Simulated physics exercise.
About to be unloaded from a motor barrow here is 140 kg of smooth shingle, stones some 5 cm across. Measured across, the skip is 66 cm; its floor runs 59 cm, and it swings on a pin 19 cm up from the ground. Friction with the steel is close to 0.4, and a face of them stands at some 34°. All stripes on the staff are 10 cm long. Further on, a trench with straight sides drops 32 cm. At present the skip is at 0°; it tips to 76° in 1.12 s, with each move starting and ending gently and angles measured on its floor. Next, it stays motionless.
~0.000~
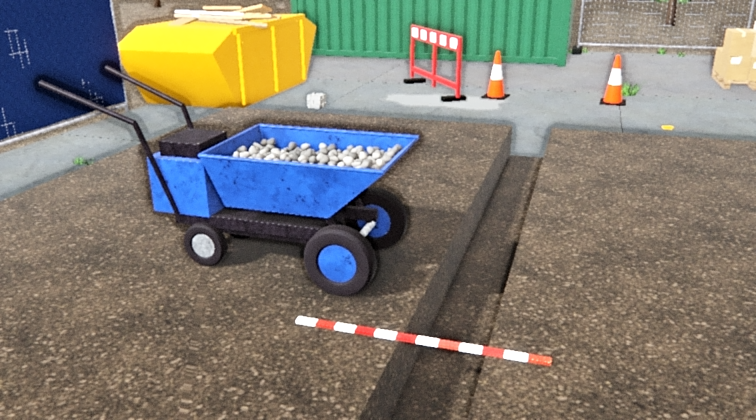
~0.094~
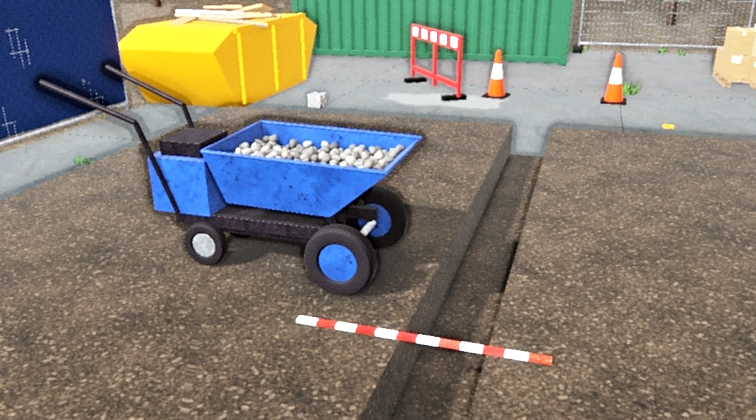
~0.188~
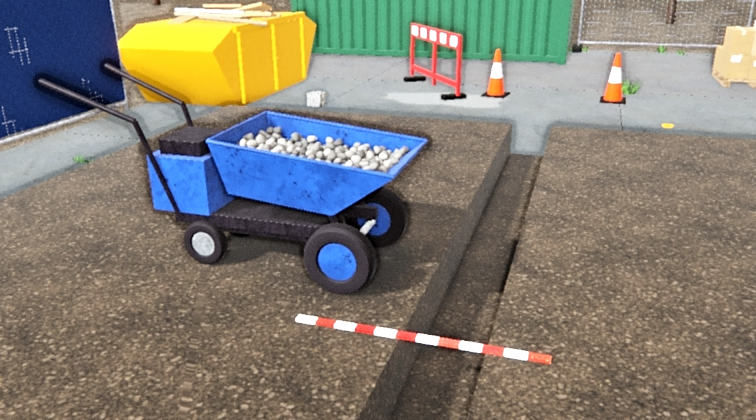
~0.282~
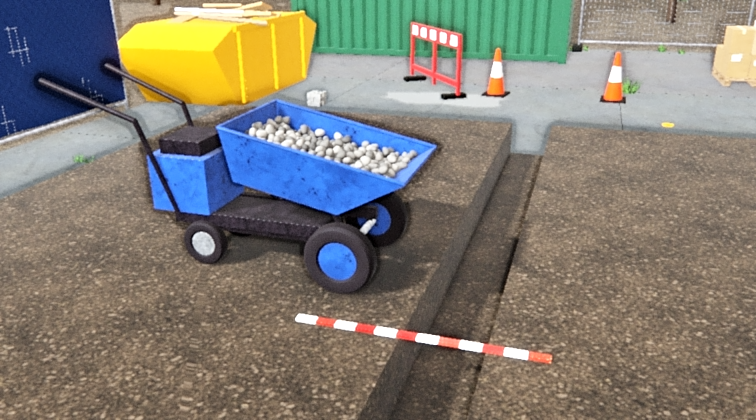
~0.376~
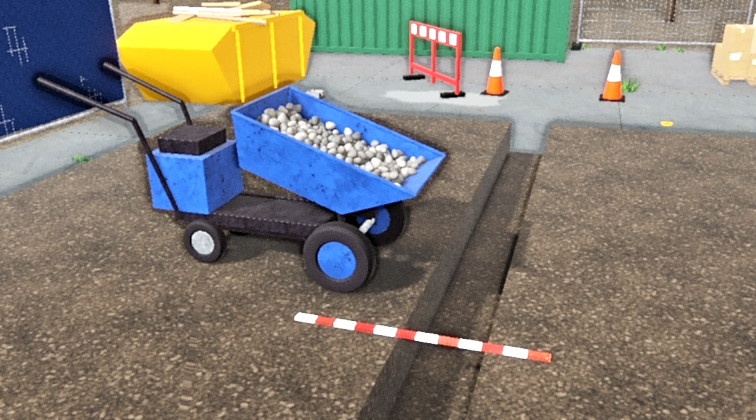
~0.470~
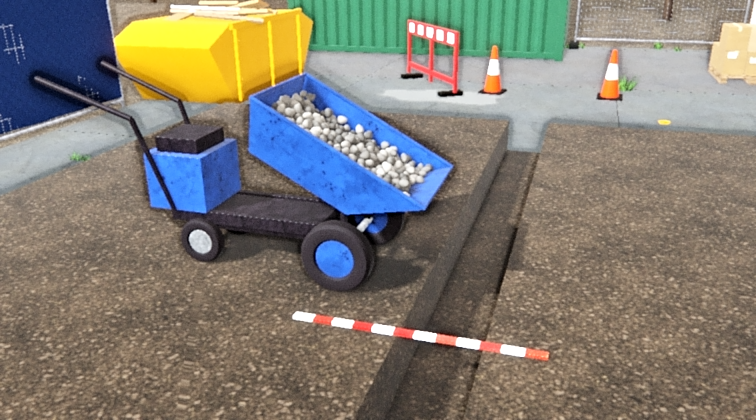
In this clip, a blue motor barrow loaded with pale rounded stones stands beside a straight-sided trench, and its skip tilts gradually forward to the right, the rear rising while the stones stay heaped inside.
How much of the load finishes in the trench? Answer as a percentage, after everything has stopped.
Some 80 per cent of it.
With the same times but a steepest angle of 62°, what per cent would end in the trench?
About 55%.
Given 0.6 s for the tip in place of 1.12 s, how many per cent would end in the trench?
Around 65 per cent would end in the trench.
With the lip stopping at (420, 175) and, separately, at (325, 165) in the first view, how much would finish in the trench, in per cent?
From the first place around 25 per cent, from the other around 75.
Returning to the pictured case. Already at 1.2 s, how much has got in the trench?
Some 60 per cent.
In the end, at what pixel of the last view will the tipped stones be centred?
About (477, 319).
After 0.8 s the floor is at 64°; 100 % in the skip; the foremost stones are at (460, 246).
After 1.2 s the floor is at 76°; 28 % in the skip, 58 % in the trench, 14 % past the trench; the foremost stones are at (571, 293).
After 1.6 s the floor is at 76°; 1 % in the skip, 80 % in the trench, 20 % past the trench; the foremost stones are at (677, 313).
After 3.5 s the floor is at 76°; 0 % in the skip, 80 % in the trench, 20 % past the trench; the foremost stones are past the picture's edge.
